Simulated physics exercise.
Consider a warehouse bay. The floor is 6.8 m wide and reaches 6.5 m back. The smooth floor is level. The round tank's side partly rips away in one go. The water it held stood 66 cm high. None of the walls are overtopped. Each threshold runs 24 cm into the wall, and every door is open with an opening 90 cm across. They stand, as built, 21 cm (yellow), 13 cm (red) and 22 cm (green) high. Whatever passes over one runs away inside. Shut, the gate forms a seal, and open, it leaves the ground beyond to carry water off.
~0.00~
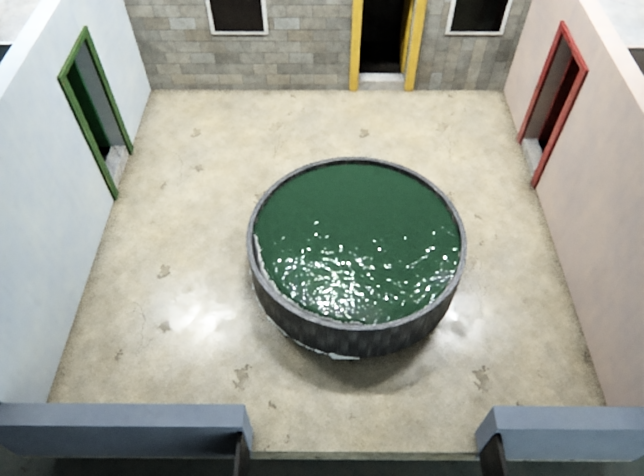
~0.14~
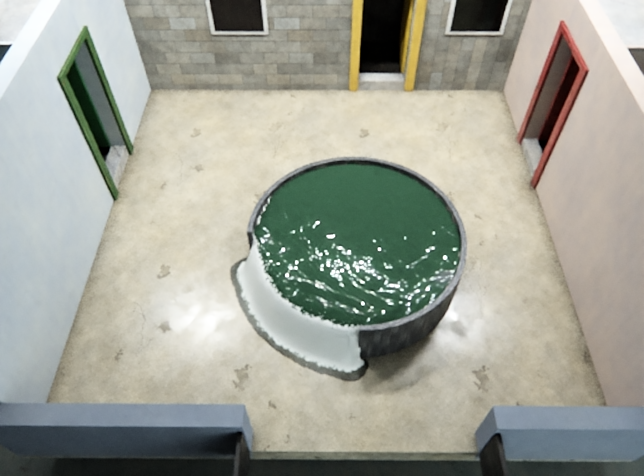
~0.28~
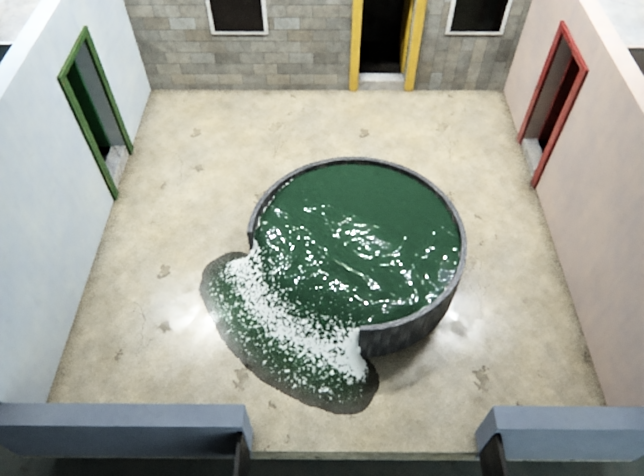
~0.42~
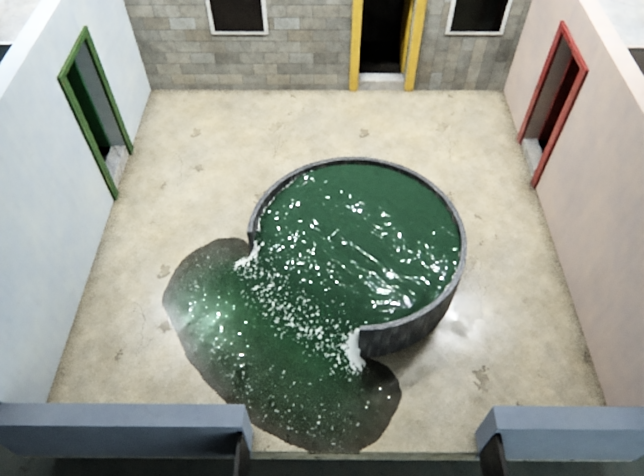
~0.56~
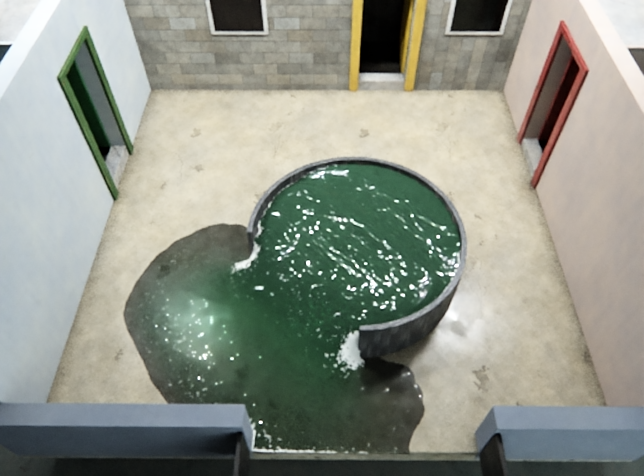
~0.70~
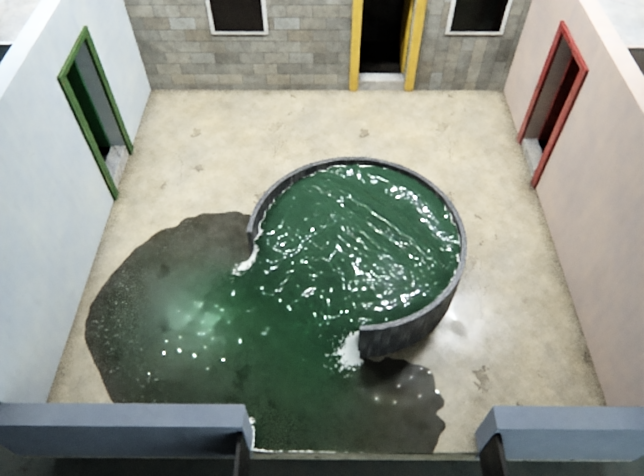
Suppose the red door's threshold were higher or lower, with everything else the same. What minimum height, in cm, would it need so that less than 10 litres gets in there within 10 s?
About 8.5 cm.
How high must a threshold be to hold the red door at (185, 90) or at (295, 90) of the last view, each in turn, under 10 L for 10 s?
Around 24 and 12.5 cm respectively.
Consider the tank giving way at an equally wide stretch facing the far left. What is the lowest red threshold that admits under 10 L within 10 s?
That way, roughly 14.0 cm.
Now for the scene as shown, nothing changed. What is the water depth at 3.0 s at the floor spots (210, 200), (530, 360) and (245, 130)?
Depths in order: 5 / 0 / 0 cm.
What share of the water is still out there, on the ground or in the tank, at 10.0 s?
Roughly 70 per cent of the water.
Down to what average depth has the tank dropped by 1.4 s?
Some 43 cm.
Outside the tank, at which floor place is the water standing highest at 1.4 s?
Around (54, 428).
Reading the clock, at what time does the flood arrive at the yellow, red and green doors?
Yellow: 5.0 s; red: 7.0 s; green: 1.8 s.
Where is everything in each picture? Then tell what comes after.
The first picture shows still water, 66 cm deep, in the round tank at (356, 236); the red door at (547, 115) is dry.
In the second picture, water pours out at (281, 315) and has run 0.3 m, to (236, 276); about 8 cm deep outside, 66 cm at the back.
In the third picture, the front is at (205, 287), 0.7 m from the gap at (281, 318); 1.8 m2 of floor is wet, 66 cm left at the back.
In the fourth picture, the front is at (168, 302), 1.3 m from the gap at (281, 319); 4.0 m2 of floor is wet, 66 cm left at the back.
In the fifth picture, the gap is at (281, 319), the front 1.8 m out at (130, 313); the back of the round tank holds 66 cm.
In the sixth picture, the gap is at (281, 319), the front 2.3 m out at (92, 336); the back of the round tank holds 66 cm; the red door at (547, 115), 5.1 m from the gap, is still 4.7 m from the nearest water.
After 1.4 s water covers 25 % of the floor, deepest (59 cm) near (54, 428); it has not reached the red door.
After 3.0 s water covers 30 % of the floor, deepest (42 cm) near (39, 428); it has not reached the red door.
After 10.0 s water covers 95 % of the floor, deepest (13 cm) near (478, 90); 10 cm at the red door, 0 litres in over its 13 cm threshold.
At the red door as built, the water arrived by 6.8 s and peaked near 12 cm at 8.2 s.
With a threshold of 7 cm, 19 litres would have come in within the 10 s; with 9.5 cm, 6 litres. So under 10 litres takes about 8.5 cm.
